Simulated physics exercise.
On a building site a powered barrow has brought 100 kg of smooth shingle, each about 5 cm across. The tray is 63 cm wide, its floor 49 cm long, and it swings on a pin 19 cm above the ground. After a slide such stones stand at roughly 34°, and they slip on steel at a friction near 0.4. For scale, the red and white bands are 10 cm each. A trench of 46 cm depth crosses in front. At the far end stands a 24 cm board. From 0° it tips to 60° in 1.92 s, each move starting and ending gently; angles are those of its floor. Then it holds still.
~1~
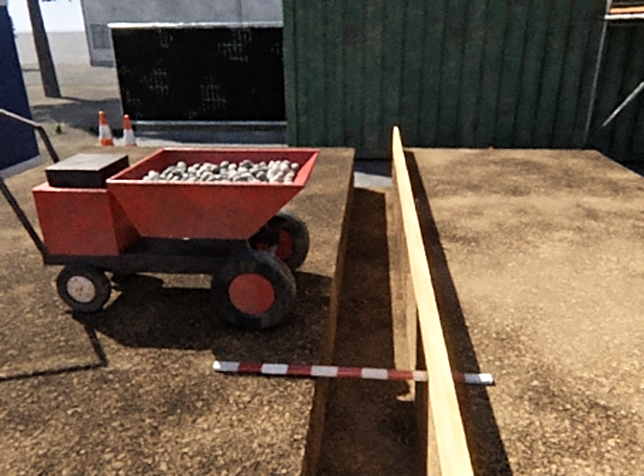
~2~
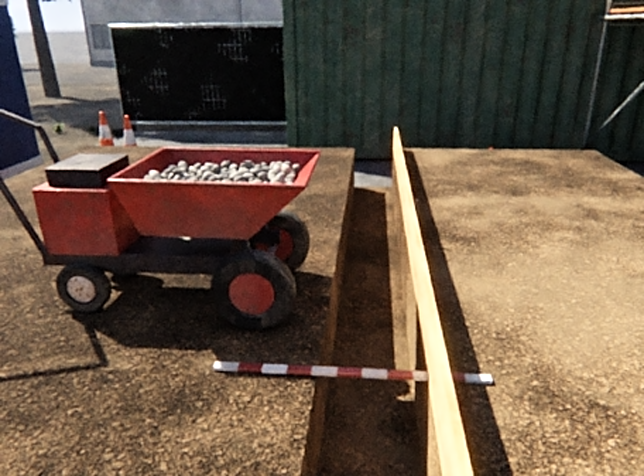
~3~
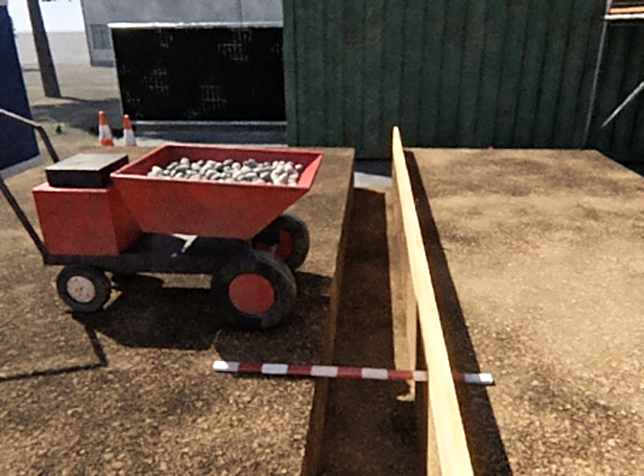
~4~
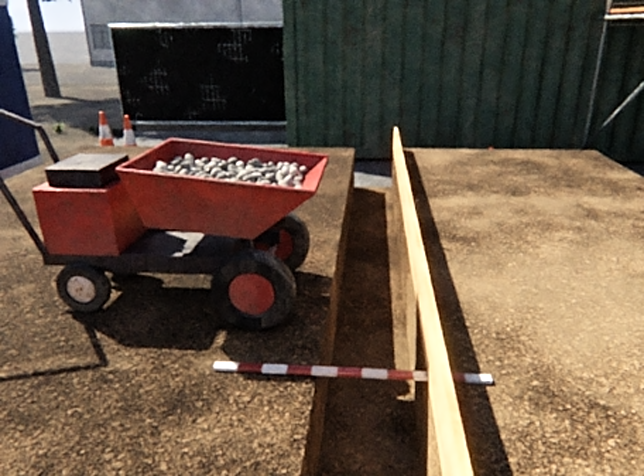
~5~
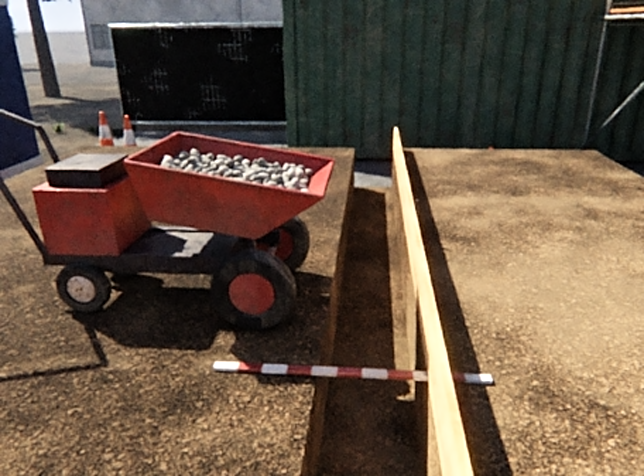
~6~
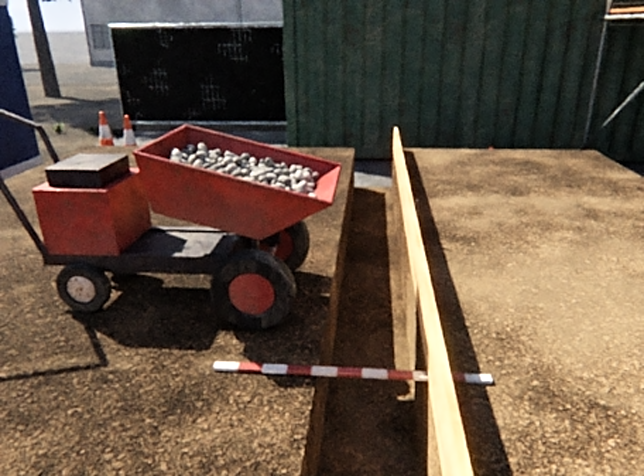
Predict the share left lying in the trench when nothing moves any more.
About 98 per cent.
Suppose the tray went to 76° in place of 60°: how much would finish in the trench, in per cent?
Then about 100 per cent.
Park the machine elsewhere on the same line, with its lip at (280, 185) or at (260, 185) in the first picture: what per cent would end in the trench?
About 100 and 100 per cent.
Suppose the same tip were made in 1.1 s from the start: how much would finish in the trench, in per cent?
It would be near 95 per cent.
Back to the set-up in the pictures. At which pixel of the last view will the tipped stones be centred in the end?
Around (382, 367).
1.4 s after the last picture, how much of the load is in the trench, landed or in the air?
Some 50 per cent.
Then, 0.8 s after the last picture the floor is at 51°, 100 % in the tray; the foremost stones are at (378, 248).
Then, 1.4 s after the last picture the floor is at 60°, 50 % in the tray, 49 % in the trench, 1 % past the trench; the foremost stones are at (426, 256).
Then, 1.8 s after the last picture the floor is at 60°, 22 % in the tray, 77 % in the trench, 2 % past the trench; the foremost stones are at (450, 299).
Then, 3.7 s after the last picture the floor is at 60°, 0 % in the tray, 98 % in the trench, 2 % past the trench; the foremost stones are at (454, 297).
